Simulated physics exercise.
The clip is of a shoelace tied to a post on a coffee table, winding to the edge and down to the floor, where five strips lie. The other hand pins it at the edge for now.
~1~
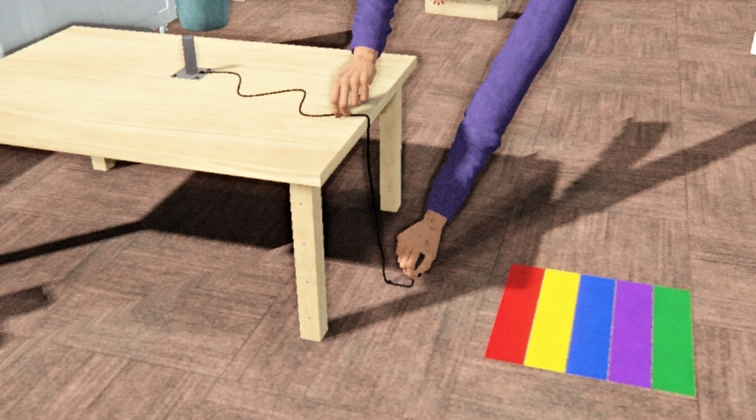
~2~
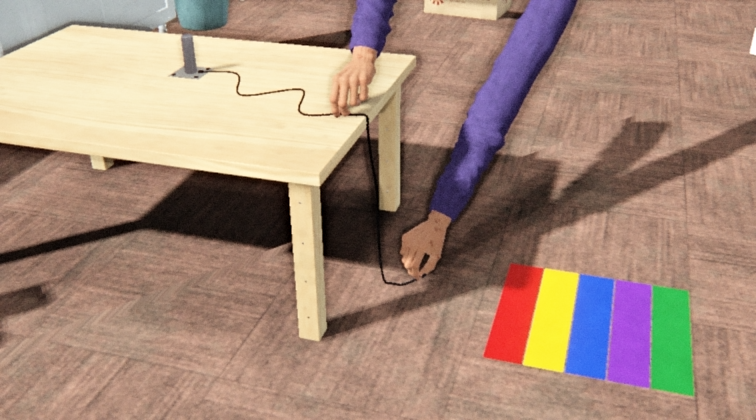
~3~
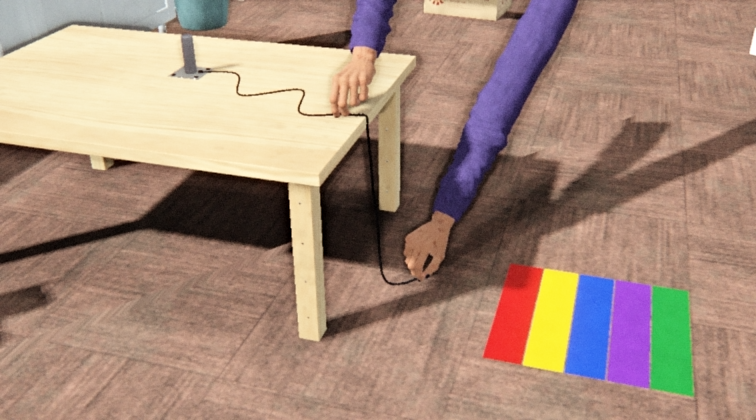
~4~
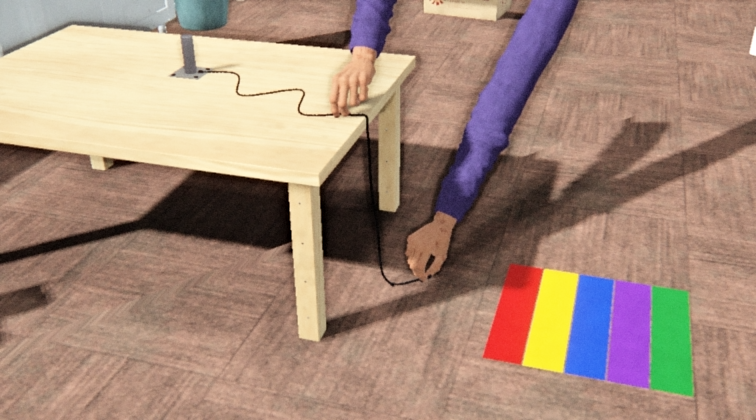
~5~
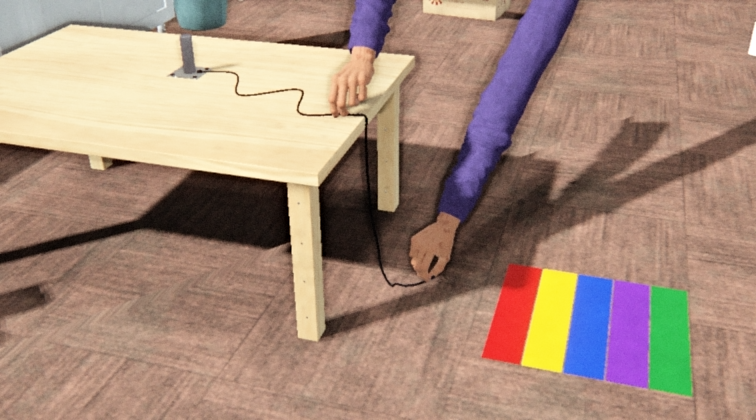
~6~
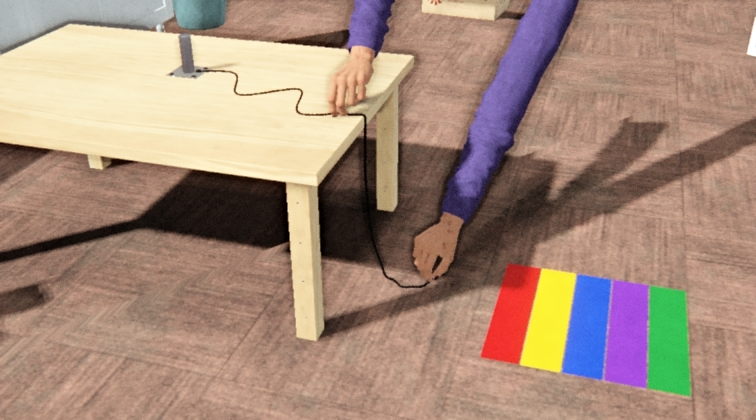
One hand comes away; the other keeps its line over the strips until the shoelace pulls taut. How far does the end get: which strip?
Over purple.
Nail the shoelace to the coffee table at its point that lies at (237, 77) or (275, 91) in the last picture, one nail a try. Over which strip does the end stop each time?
It would be purple; blue.
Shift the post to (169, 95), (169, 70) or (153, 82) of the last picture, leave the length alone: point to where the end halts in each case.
The places are (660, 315), (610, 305) and (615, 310).
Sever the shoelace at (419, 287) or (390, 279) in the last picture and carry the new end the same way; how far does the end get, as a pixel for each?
Try by try, around (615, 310) and (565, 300).
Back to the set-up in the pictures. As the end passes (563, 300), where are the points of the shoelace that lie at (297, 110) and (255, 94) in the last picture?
About (370, 124), and the other about (291, 93).
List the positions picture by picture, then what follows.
The first frame shows end (415, 275); red (509, 341); yellow (548, 349); blue (589, 356); purple (631, 363); green (674, 371).
The second frame shows end (419, 276); shoelace through (235, 73) (258, 95) (301, 102) (354, 115) (377, 189) (380, 259).
The third frame shows end (423, 277).
The fourth frame shows end (425, 277); shoelace through (234, 73) (257, 95) (301, 103) (354, 115) (371, 189) (380, 259).
The fifth frame shows end (428, 278).
The sixth frame shows end (432, 278); shoelace through (232, 73) (255, 94) (299, 102) (352, 115) (366, 188) (379, 258).
Soon after, end near (562, 300); over yellow.
Then, end near (608, 307); over blue.
At full stretch, end near (636, 312); over purple. The end stops over the purple strip.
